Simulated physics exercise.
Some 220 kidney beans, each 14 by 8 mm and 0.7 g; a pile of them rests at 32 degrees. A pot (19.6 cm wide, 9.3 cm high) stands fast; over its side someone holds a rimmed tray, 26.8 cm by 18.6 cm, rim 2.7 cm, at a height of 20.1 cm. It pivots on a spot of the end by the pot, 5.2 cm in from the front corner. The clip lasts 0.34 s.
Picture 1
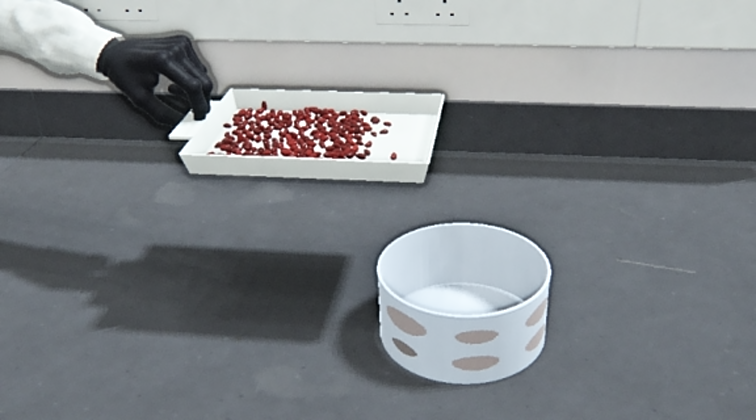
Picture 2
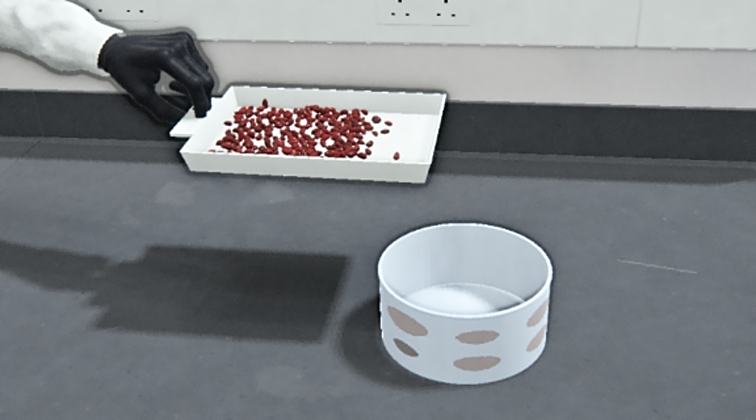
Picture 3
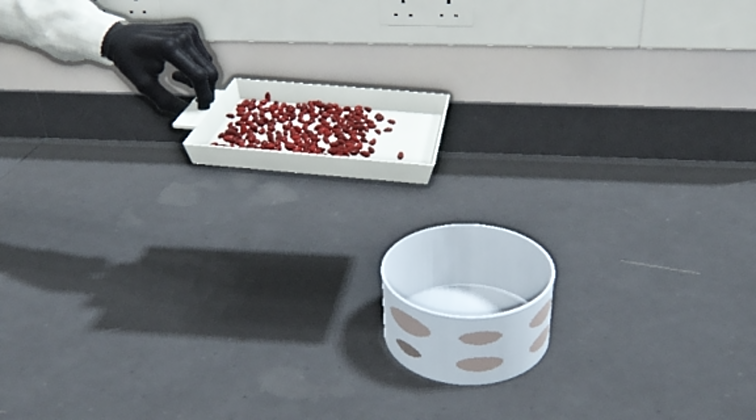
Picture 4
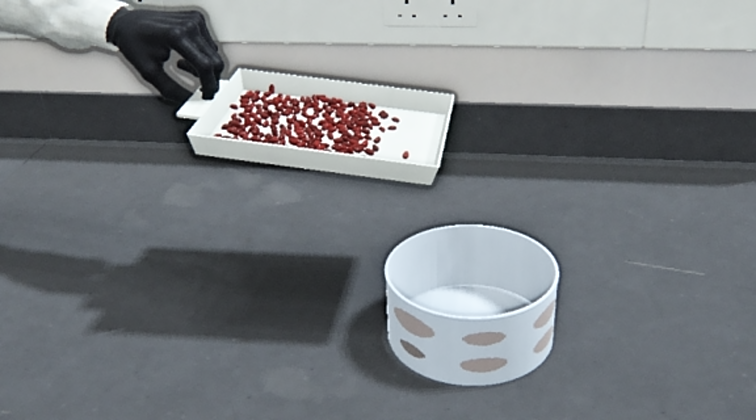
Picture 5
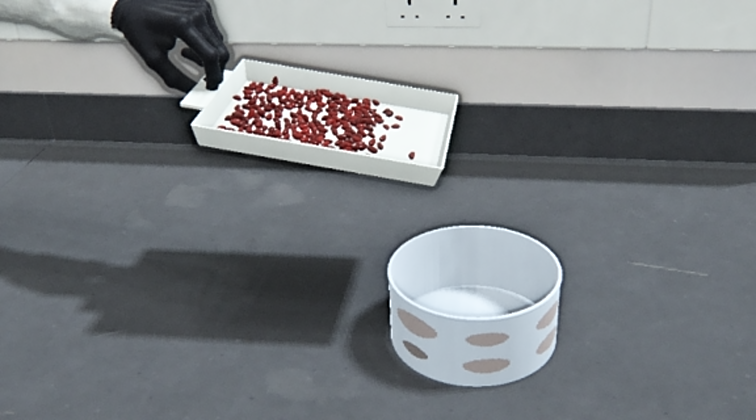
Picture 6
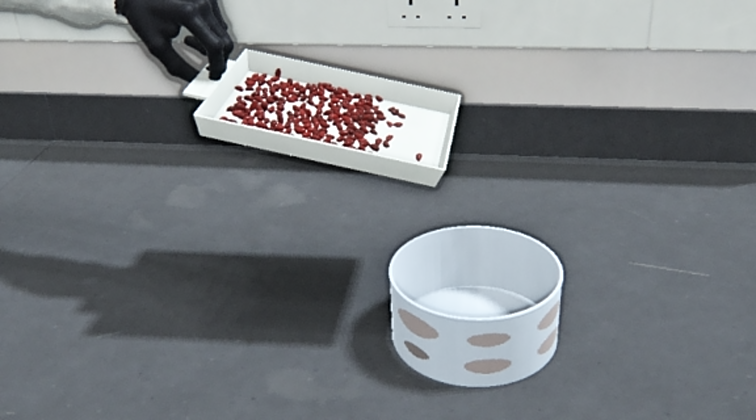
The video shows a black-gloved hand holding a white rimmed tray of dark red beans above and to the left of a round white pot, gradually raising the tray's left end so it slopes gently down to the right.
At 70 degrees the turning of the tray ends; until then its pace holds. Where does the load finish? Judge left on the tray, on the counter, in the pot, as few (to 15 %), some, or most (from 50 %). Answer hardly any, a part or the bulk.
Tray the bulk, counter hardly any, pot a part.
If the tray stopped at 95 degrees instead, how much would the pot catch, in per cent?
It would be near 80 per cent.
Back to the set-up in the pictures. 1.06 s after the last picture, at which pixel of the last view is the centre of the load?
Around (436, 132).
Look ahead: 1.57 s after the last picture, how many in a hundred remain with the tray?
About 95 per cent.
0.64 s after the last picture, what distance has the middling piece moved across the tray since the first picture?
Some 12 cm.
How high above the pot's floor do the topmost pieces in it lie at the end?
Some 1.0 cm.
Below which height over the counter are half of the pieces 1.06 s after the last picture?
About 24 cm.
Then, 0.64 s after the last picture, tilt 39 degrees; the tray holds 100 %, the pot 0 %.
Then, 1.06 s after the last picture, tilt 57 degrees; the tray holds 100 %, the pot 0 %.
Then, 1.57 s after the last picture, tilt 70 degrees; the tray holds 95 %, the pot 5 %.
In the end, tray 70 %, counter 5 %, pot 25 %.
